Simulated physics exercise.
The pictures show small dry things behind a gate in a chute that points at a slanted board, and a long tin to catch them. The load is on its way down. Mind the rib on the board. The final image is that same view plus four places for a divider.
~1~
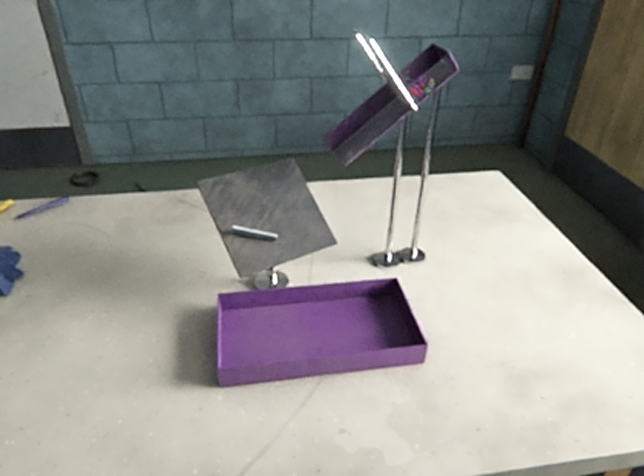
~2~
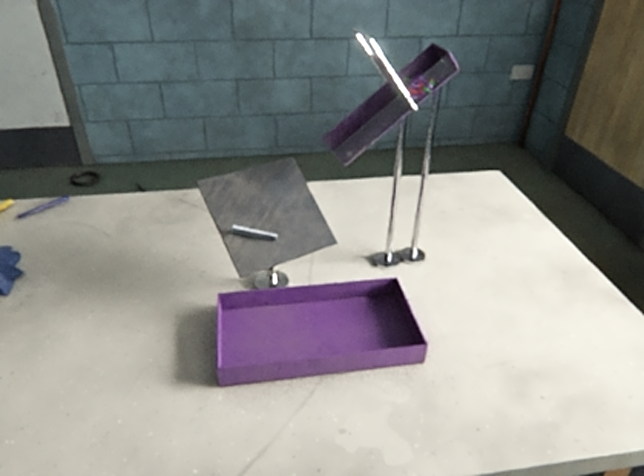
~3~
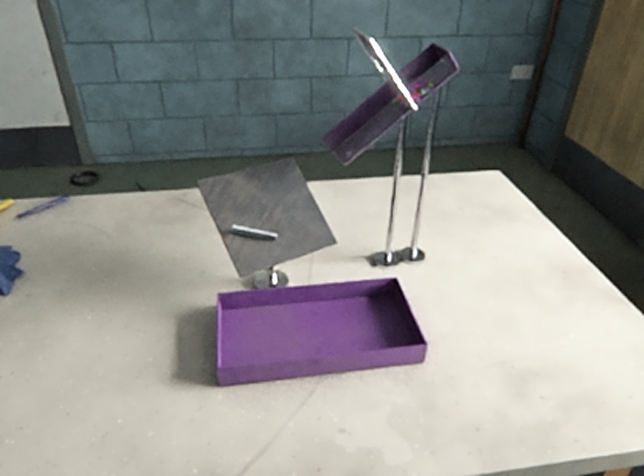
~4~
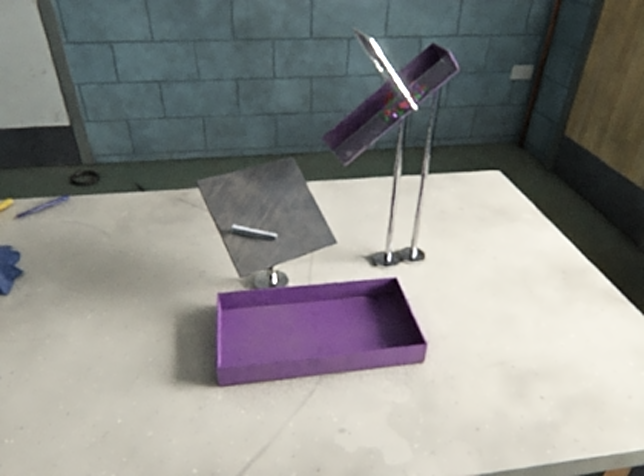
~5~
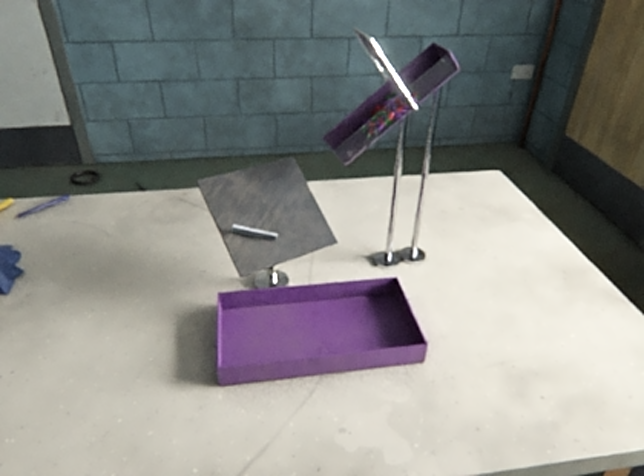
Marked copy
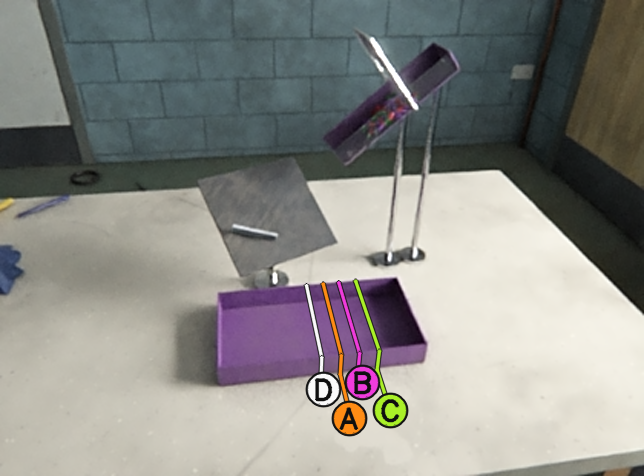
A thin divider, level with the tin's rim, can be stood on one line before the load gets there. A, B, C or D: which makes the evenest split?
Take D.
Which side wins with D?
Left.
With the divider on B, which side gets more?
More lands on the left.
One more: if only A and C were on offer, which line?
That is line A.
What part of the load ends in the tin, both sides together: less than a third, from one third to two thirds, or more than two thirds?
It is more than two thirds.
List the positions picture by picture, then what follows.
Load behind the gate at (412, 85), jelly beans; lip of the chute at (339, 159), sloping fairly steeply, in the first frame.
Middle of the board at (269, 213), tilted fairly steeply; middle of its low edge at (292, 259); of its high edge at (247, 169), in the second frame.
Front corners of the tin at (217, 368) and (427, 344), empty; front of the load at (393, 101), in the third frame.
Middle of the load at (403, 100); its front at (381, 114), about a third of the way to the lip; rib from (233, 226) to (277, 235), in the fourth frame.
Middle of the load at (388, 107); its front at (369, 136), about half of the way to the lip, in the fifth frame.
On the marked copy, line A crosses the front rim at (341, 354); line B crosses the front rim at (359, 352); line C crosses the front rim at (379, 350); line D crosses the front rim at (321, 356).
Choosing A, of what is caught, most on the left of the divider, a small part on the right.
Choosing B, of what is caught, nearly all on the left of the divider, a small part on the right.
Choosing C, of what is caught, all on the left of the divider, none on the right.
Choosing D, of what is caught, about two thirds on the left of the divider, about a third on the right.
